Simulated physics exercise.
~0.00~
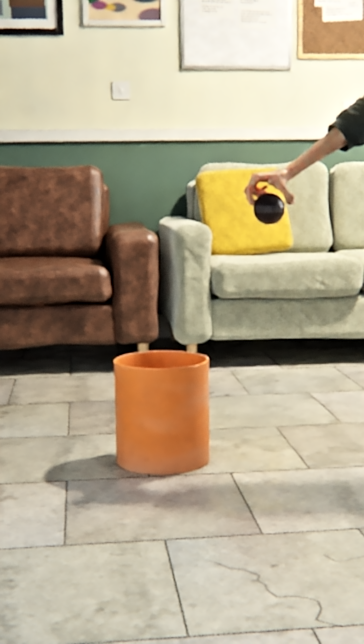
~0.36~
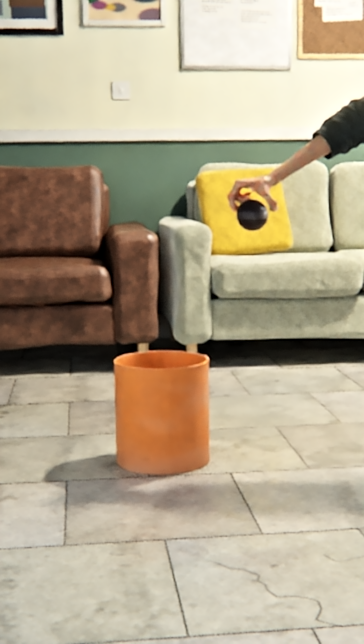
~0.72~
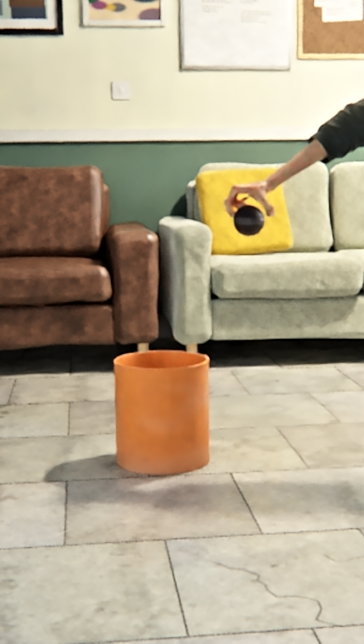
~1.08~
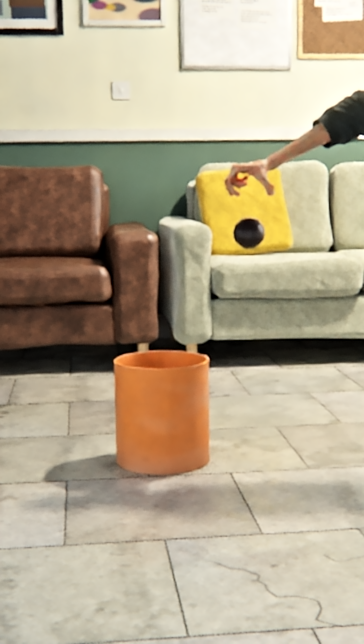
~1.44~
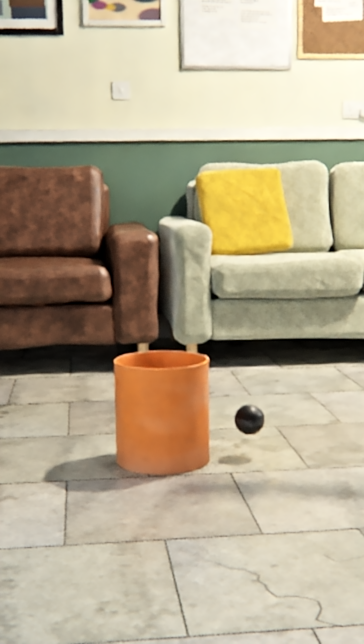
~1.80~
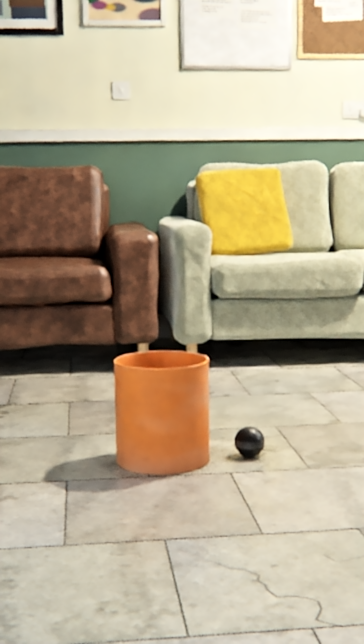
A black ball drops from a hand and lands beside the orange bucket.
